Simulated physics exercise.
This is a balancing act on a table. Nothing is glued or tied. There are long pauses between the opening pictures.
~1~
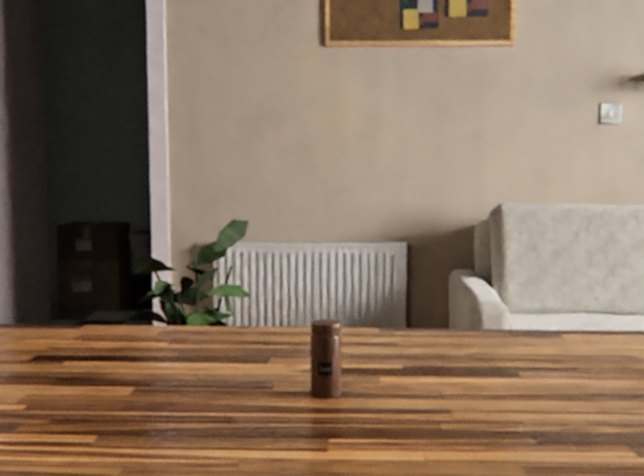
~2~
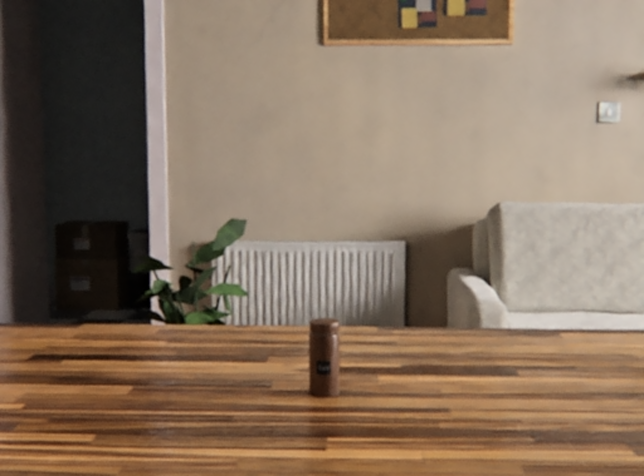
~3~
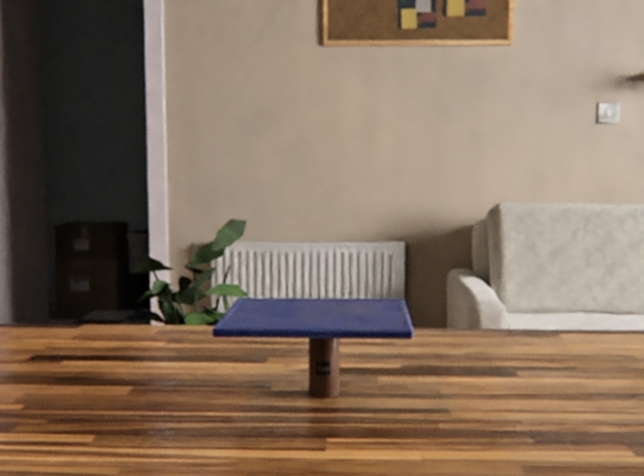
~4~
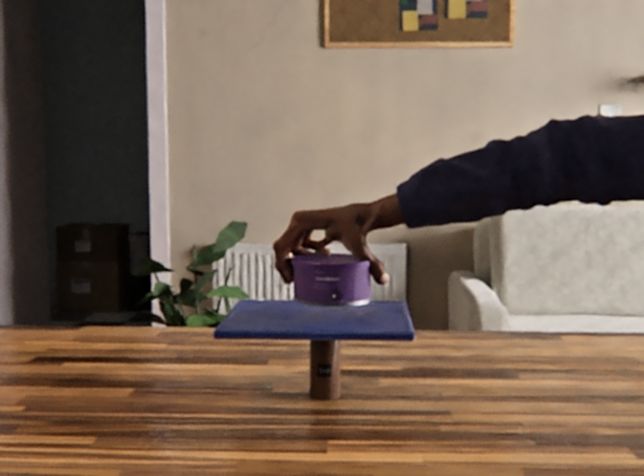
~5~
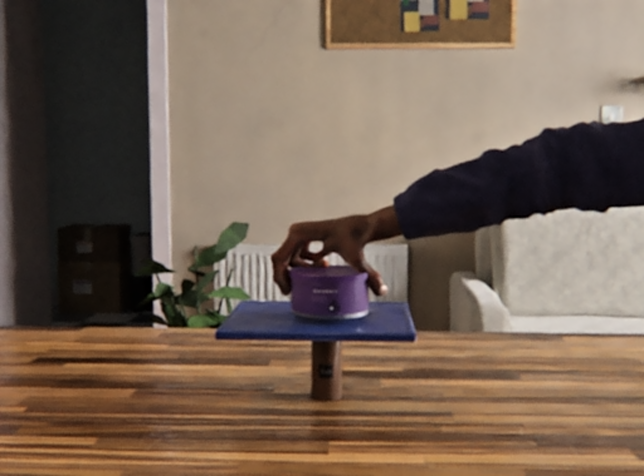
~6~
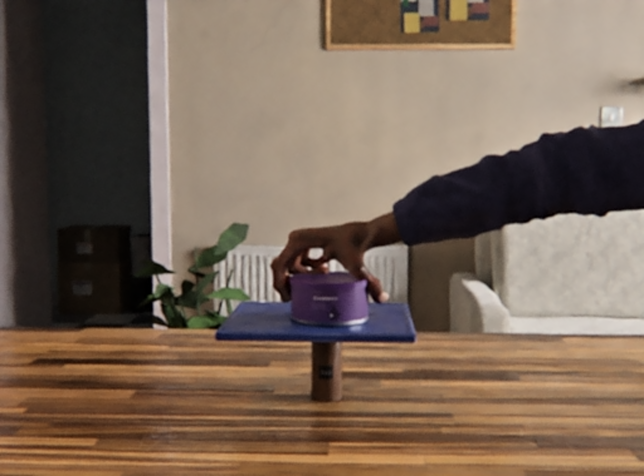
A flat blue lid appears on top of a small brown cylinder standing on a striped wooden table. A dark-sleeved arm then reaches in from the right, holding a purple tub above the lid, and lowers it a short way onto the blue surface, the fingers still around it.
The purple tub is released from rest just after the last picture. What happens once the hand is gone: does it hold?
In the end the stack keeps its balance.
Then, 0.30 s on from there, no change.
Then, 1.00 s on from there, purple tub resting near (330, 298).
In the end, all 3 unmoved. At the end, from the last picture's camera, purple tub near (330, 299). The stack holds.
